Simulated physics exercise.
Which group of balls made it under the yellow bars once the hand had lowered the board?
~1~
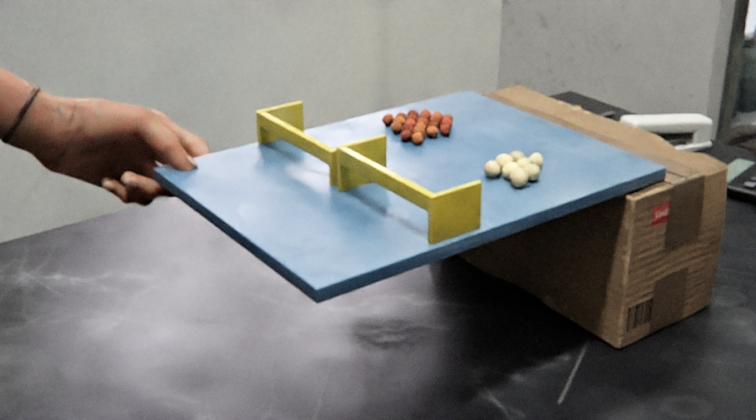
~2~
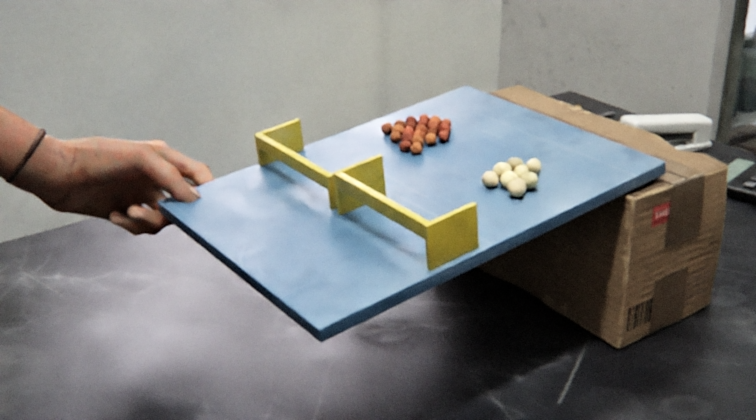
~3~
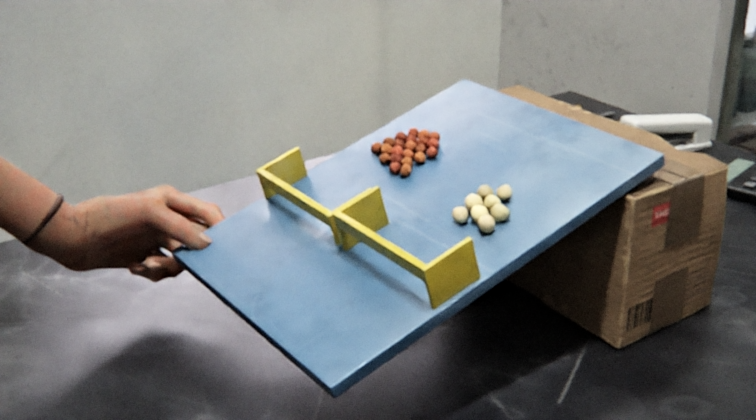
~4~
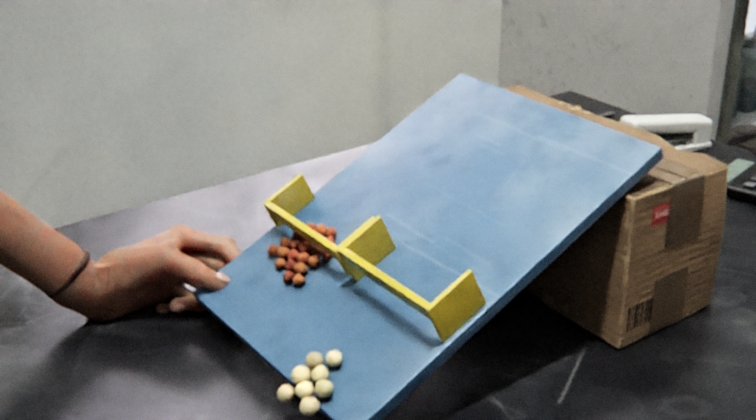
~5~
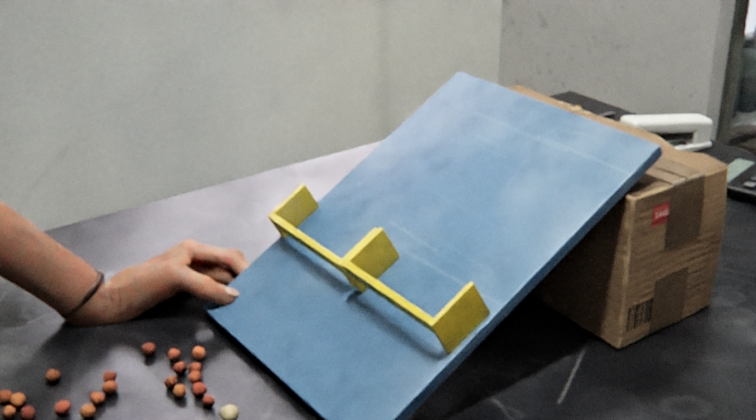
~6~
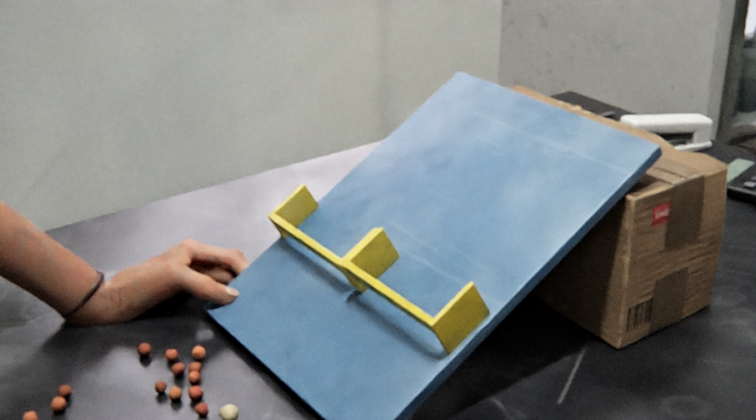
Both groups did. The pale balls nearer the viewer and the reddish ones farther back all passed beneath their bars.
